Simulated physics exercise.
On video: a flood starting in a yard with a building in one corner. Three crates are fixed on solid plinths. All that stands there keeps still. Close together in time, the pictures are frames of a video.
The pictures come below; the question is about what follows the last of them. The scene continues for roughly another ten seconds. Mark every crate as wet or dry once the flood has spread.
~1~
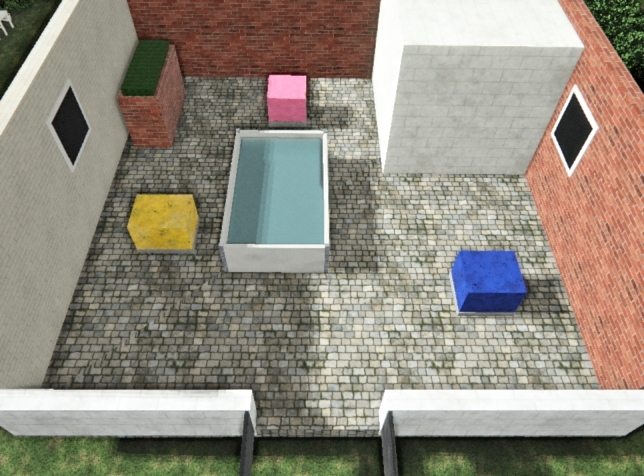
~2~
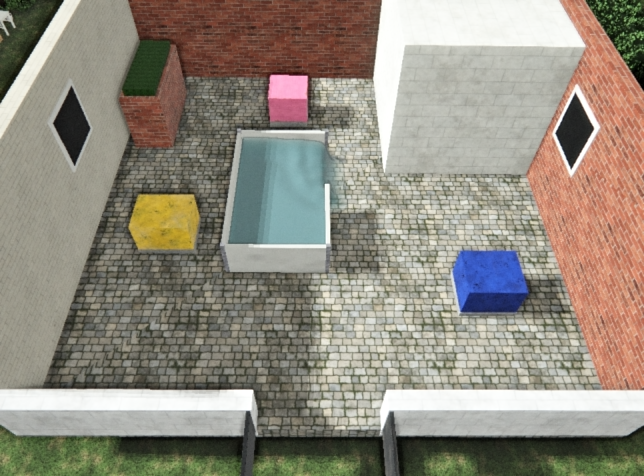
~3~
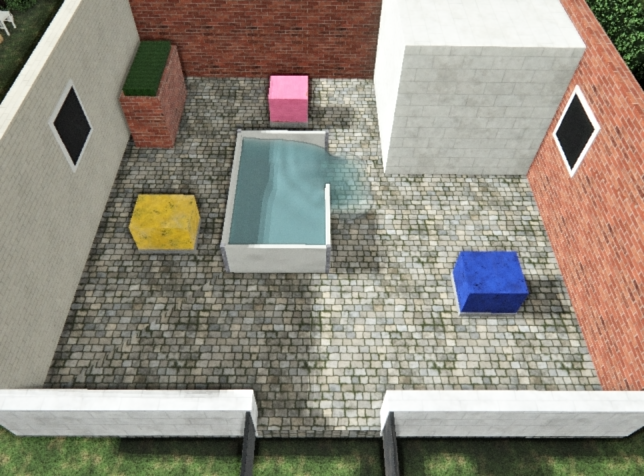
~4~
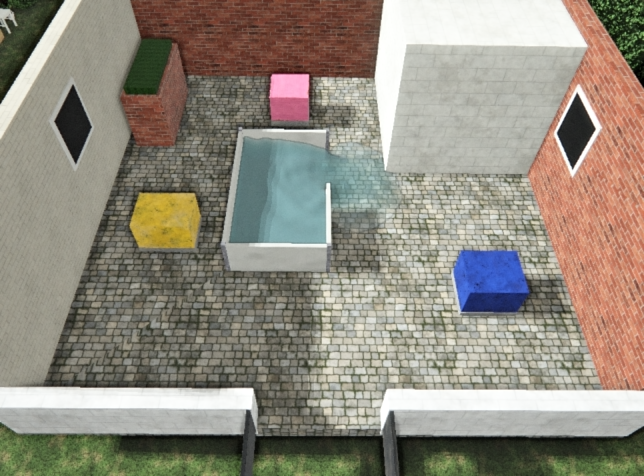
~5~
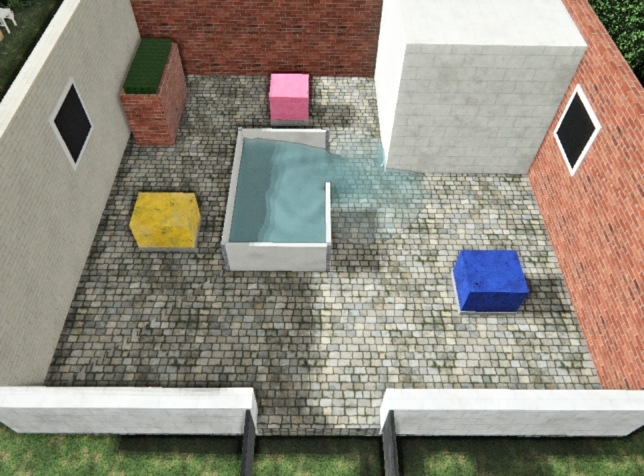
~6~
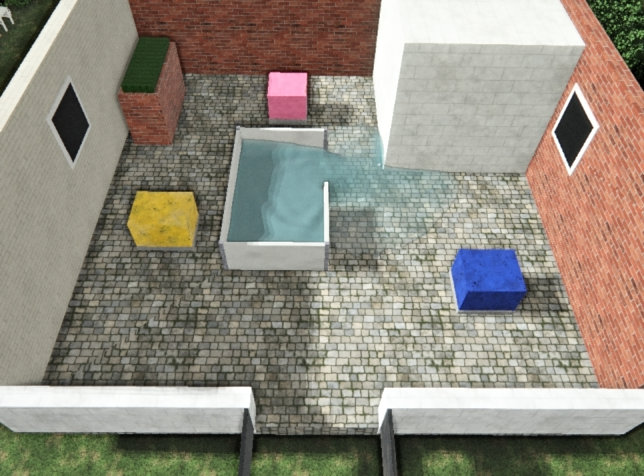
Yellow crate: Dry, pink crate: Dry, blue crate: Wet.
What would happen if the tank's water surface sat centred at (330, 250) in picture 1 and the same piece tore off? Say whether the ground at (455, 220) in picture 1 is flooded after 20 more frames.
My call is that the spot is drenched.
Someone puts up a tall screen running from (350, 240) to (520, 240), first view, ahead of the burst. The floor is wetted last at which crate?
It's the yellow crate.
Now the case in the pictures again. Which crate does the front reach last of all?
I'd name the yellow crate.
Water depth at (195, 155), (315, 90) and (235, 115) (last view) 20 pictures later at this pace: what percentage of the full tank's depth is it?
The depths come to near 0, 20 and 0 per cent respectively.
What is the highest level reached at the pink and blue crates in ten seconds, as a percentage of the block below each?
Some 60 and 150 % respectively.
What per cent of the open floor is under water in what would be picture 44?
Close to 65 %.
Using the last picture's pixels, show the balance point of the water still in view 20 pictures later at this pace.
Somewhere around (364, 194) in the last view.
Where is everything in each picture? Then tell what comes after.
The first frame shows still water in the tank at (279, 187).
In the second frame, the front is at (334, 160), out from the gap at (325, 175).
In the third frame, water pours out at (325, 177) and has run to (363, 211).
In the fourth frame, water pours out at (326, 177) and has run to (397, 200).
In the fifth frame, water pours out at (325, 176) and has run to (426, 195).
In the sixth frame, the front is at (450, 177), out from the gap at (324, 175).
A moment on, water covers 20 % of the floor; the yellow crate not reached, the pink crate not reached, the blue crate water round its plinth.
Next, water covers 25 % of the floor; the yellow crate not reached, the pink crate water round its plinth, the blue crate water round its plinth.
Then, water covers 40 % of the floor; the yellow crate not reached, the pink crate water round its plinth, the blue crate water round its plinth.
Later, water covers 65 % of the floor; the yellow crate water round its plinth, the pink crate water round its plinth, the blue crate water round its plinth.
In the end, water covers 100 % of the floor; the yellow crate stayed above the water, the pink crate stayed above the water, the blue crate was topped.
